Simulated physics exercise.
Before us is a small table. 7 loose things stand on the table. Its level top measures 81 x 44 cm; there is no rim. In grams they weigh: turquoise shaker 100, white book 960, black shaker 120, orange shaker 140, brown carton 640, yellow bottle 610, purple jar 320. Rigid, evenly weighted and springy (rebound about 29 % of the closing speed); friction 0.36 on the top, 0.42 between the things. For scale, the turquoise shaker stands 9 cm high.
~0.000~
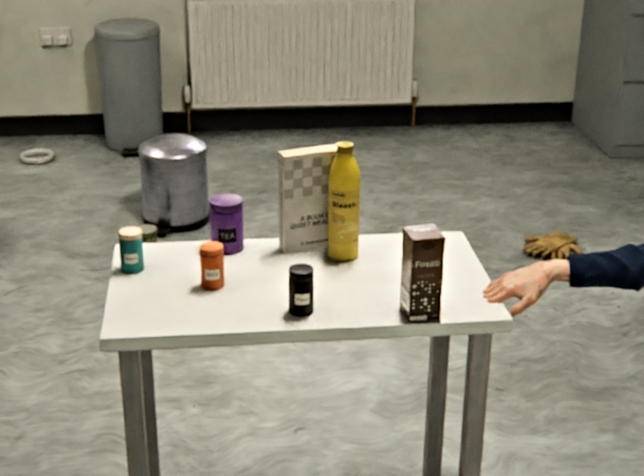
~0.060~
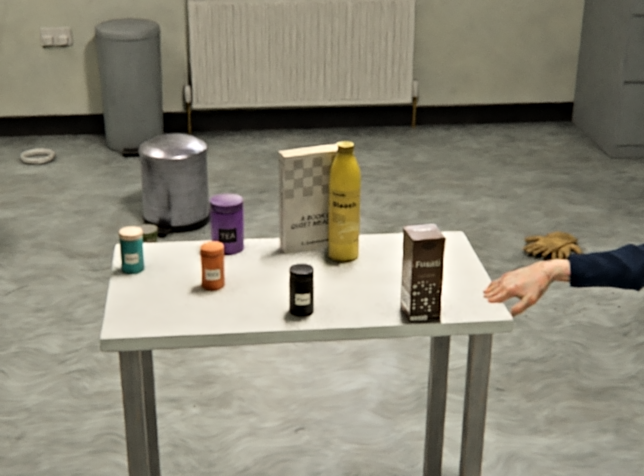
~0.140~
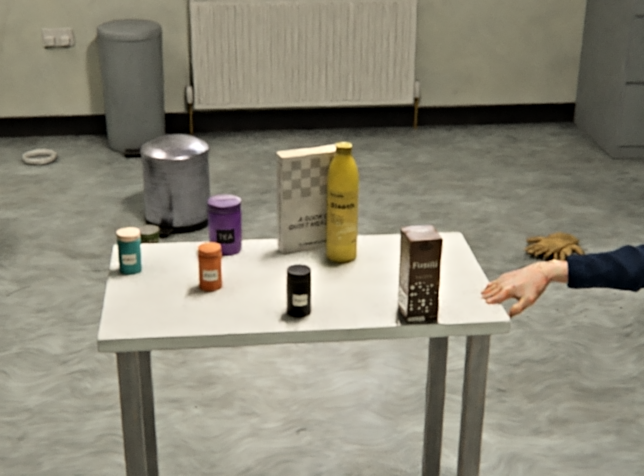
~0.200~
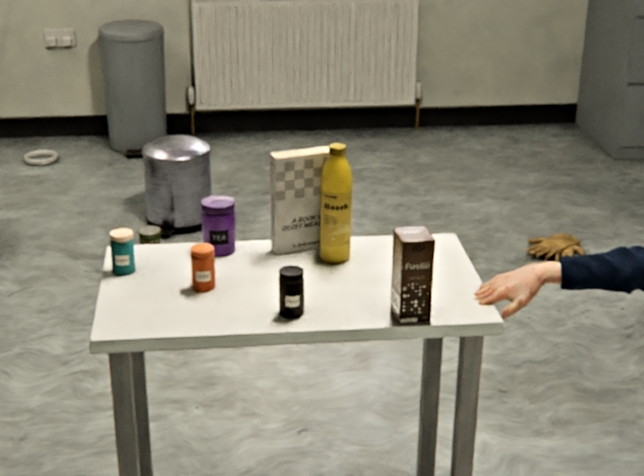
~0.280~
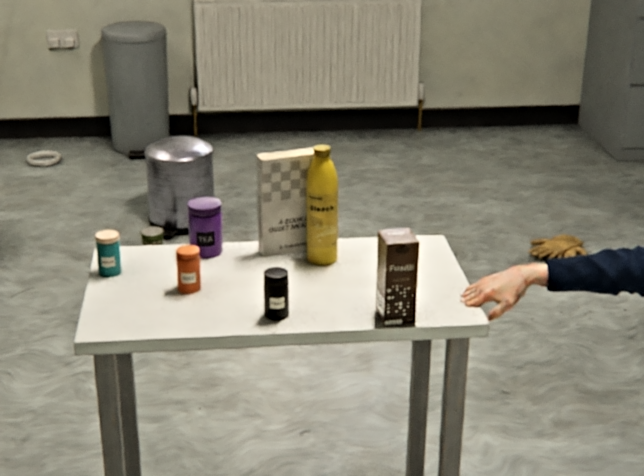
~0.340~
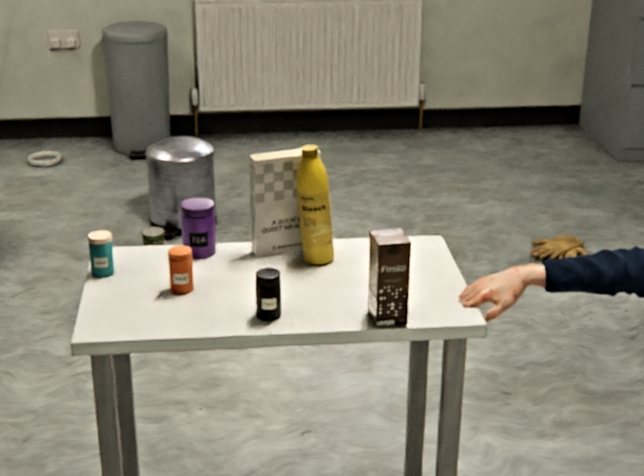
To begin with, a hand rests at the right edge of a small white table holding shakers, a purple jar, a book, a yellow bottle and a brown carton, and everything is nearly still. The hand then pushes the table a short way left, the items travelling with it, and the bottle finally leans slightly left.
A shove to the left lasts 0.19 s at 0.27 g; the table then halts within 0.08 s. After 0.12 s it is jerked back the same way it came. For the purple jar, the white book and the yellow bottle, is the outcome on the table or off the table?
The purple jar is still on the table, the white book is still on the table, the yellow bottle is still on the table.
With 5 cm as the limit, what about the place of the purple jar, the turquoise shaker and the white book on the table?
The purple jar keeps its place; the turquoise shaker holds its spot; the white book keeps its place.
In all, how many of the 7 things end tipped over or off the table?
2 of them.
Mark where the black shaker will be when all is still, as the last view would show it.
Around (308, 292).
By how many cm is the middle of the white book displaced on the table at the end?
Some 0 cm.
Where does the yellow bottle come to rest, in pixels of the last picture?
Around (296, 258).
After 0.74 s, yellow bottle 69° off upright near (296, 231); brown carton 9° off upright.
After 1.04 s, yellow bottle on its side near (294, 253); brown carton 46° off upright.
In the end (2.6 s), toppled on the table, brown carton and yellow bottle; the other 5 under 5 cm from the start. In the last view, purple jar near (234, 227), white book near (320, 202).
